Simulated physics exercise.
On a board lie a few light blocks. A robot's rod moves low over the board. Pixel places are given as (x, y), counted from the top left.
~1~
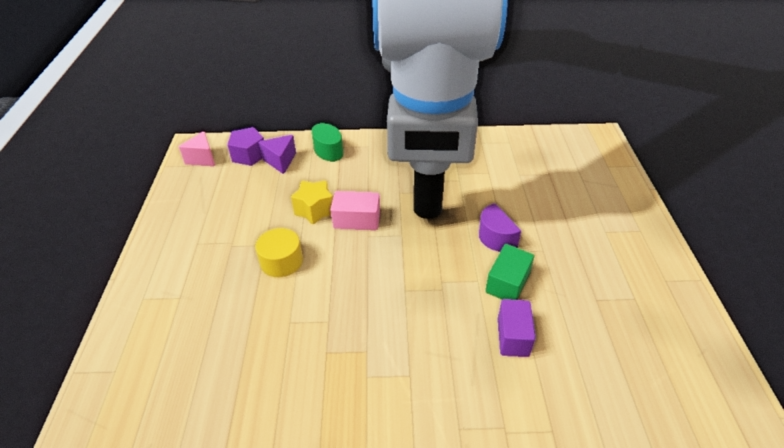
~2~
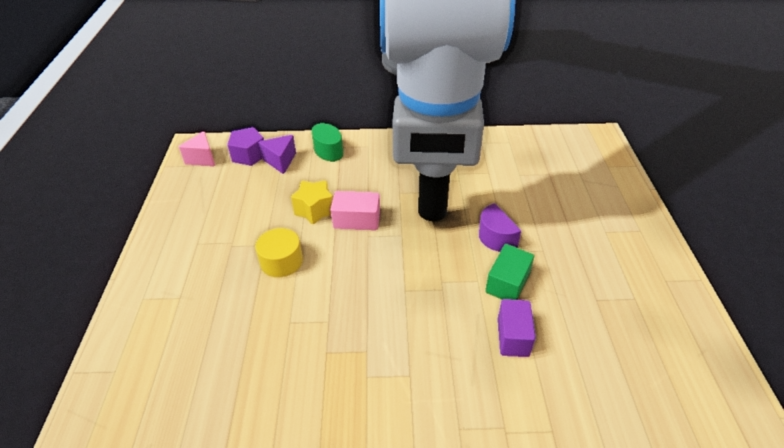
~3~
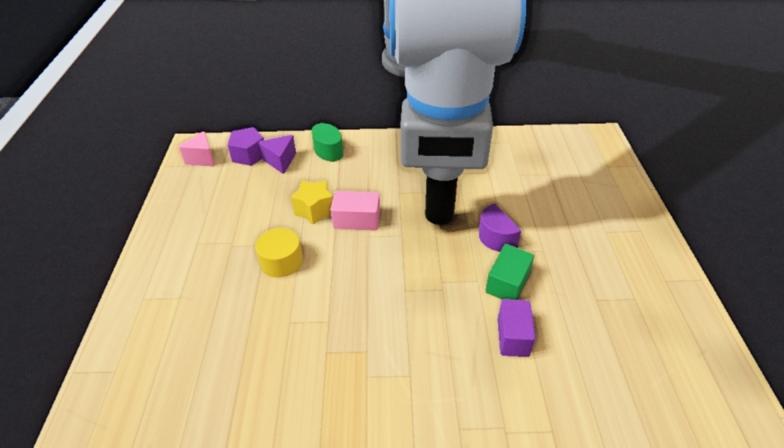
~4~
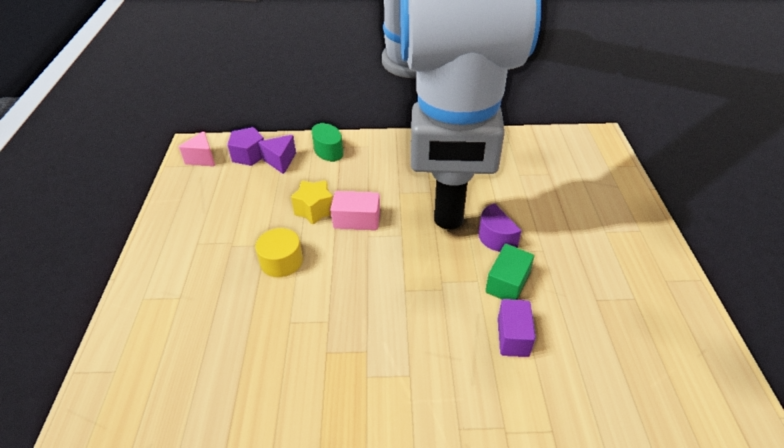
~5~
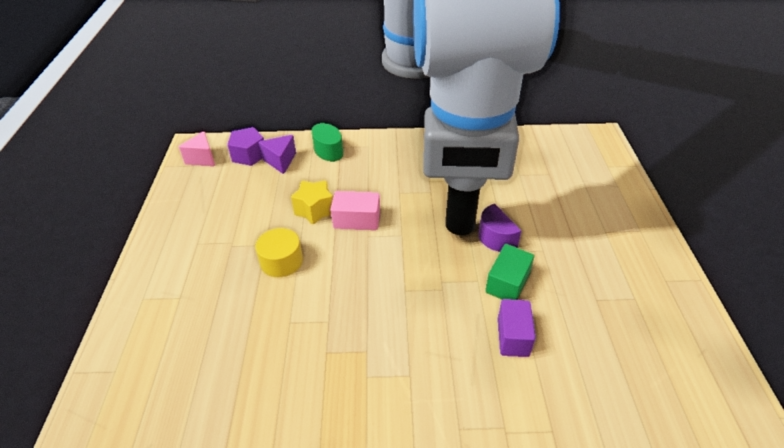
To begin with, a robot arm holds its dark rod low over a wooden board, between a pink block and a purple D-shaped block, with other colourful blocks around. The rod then moves a short way right and slightly nearer, closing in beside the purple block, while every block stays still.
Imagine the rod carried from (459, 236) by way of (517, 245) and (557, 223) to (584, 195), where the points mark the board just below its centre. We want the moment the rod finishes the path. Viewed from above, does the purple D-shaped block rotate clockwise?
My answer is yes.
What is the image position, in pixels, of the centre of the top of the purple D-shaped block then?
Most likely (591, 219).
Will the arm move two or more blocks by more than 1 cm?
Going by the path, no.
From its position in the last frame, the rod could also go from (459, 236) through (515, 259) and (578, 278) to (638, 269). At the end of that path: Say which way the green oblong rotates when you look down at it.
It twists clockwise.
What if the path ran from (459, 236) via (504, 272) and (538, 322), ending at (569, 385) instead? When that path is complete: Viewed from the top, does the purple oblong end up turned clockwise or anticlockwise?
Short answer: Clockwise.
On the path given first. One third of the way, rod (521, 234); purple D-shaped block (554, 224), turned 15° anticlockwise.
Two thirds of the way, rod (561, 212); purple D-shaped block (591, 219), turned 45° clockwise.
At the end, rod (587, 184); purple D-shaped block (591, 219), turned 45° clockwise; green oblong unmoved.
